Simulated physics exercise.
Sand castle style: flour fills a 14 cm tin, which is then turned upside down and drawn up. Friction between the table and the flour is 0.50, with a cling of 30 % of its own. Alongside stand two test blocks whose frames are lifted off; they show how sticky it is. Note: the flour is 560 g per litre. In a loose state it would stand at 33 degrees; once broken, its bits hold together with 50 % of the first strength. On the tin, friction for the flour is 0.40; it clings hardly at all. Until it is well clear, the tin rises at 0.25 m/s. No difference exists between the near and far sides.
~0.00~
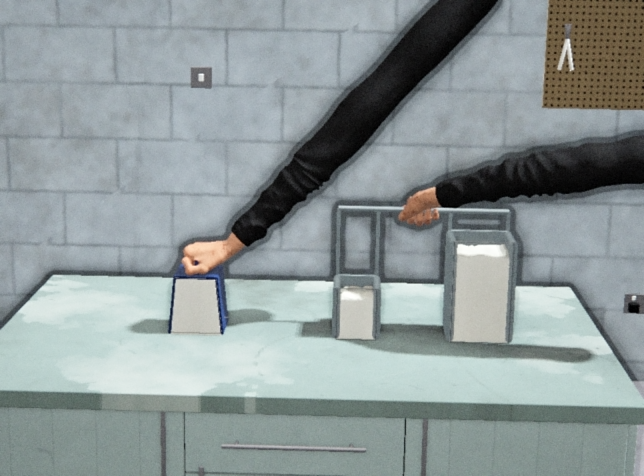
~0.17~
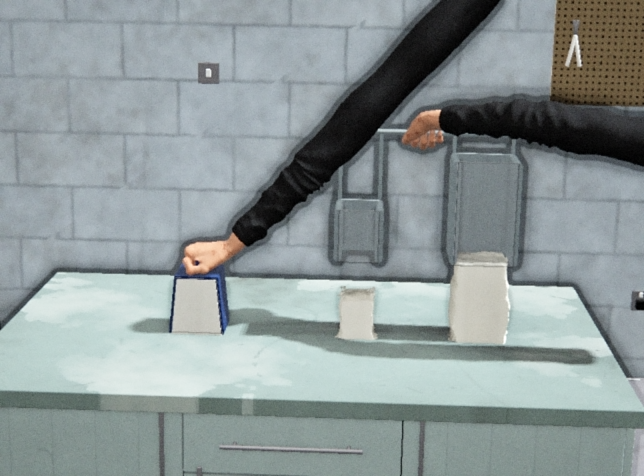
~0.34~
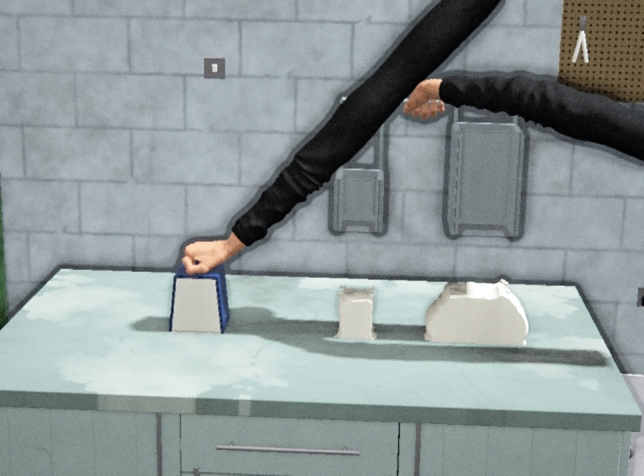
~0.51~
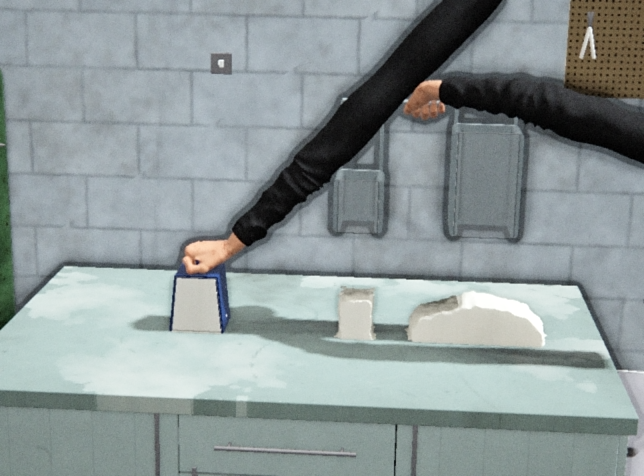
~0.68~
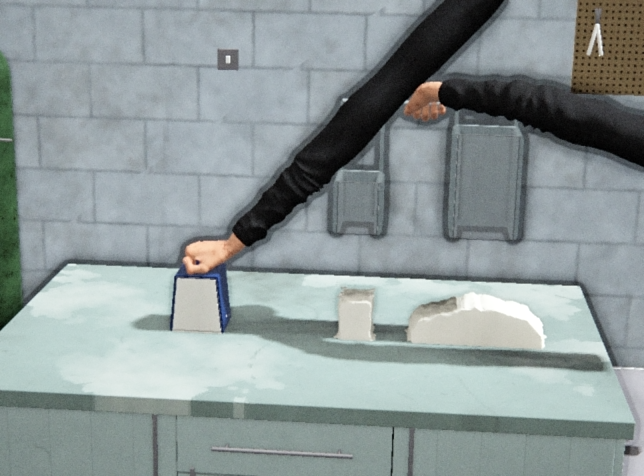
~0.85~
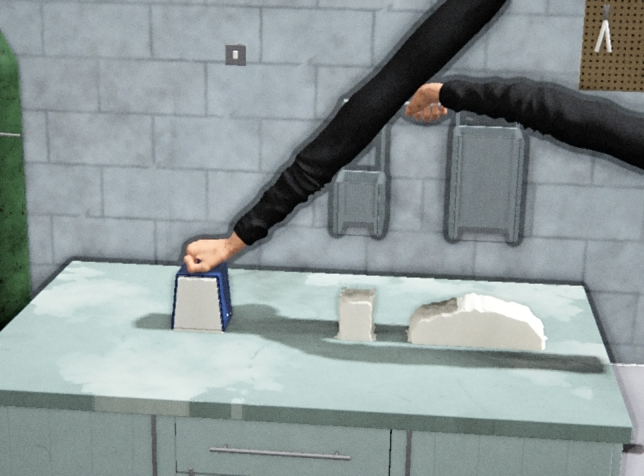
In this clip, one hand lifts two clear casings off two white blocks while another grips a blue-edged tin on the counter; the taller block slumps into a low mound, the smaller stays upright, and the tin barely moves.
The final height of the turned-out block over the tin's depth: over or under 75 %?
Final block height relative to tin depth: Falls short of 75 %.
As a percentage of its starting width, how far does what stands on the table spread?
I'd put it at some 180 %.
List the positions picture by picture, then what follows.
The first picture shows top corner of the tin at (176, 279), not yet moved; crest of the flour at (204, 280); block heights 11 cm, 23 cm (left to right).
The second picture shows top corner of the tin at (177, 279), not yet moved; crest of the flour at (205, 281); block heights 11 cm, 21 cm (left to right).
The third picture shows top corner of the tin at (177, 278), not yet moved; crest of the flour at (204, 280); block heights 11 cm, 13 cm (left to right).
The fourth picture shows top corner of the tin at (177, 278), not yet moved; crest of the flour at (204, 280); block heights 11 cm, 11 cm (left to right).
The fifth picture shows top corner of the tin at (177, 278), not yet moved; crest of the flour at (205, 280); block heights 11 cm, 11 cm (left to right).
The sixth picture shows top corner of the tin at (178, 277), moved 3 mm; crest of the flour at (208, 280); block heights 11 cm, 11 cm (left to right).
After 1.16 s, the tin is up by 7.7 cm.
After 1.53 s, the tin is up by 17 cm; what stands on the table is 57 % of the tin's depth.
After 1.89 s, the tin is up by 26 cm; what stands on the table is 56 % of the tin's depth.
After 2.26 s, the tin is up by 26 cm; what stands on the table is 56 % of the tin's depth.
After 2.36 s, the tin is up by 26 cm; what stands on the table is 56 % of the tin's depth.
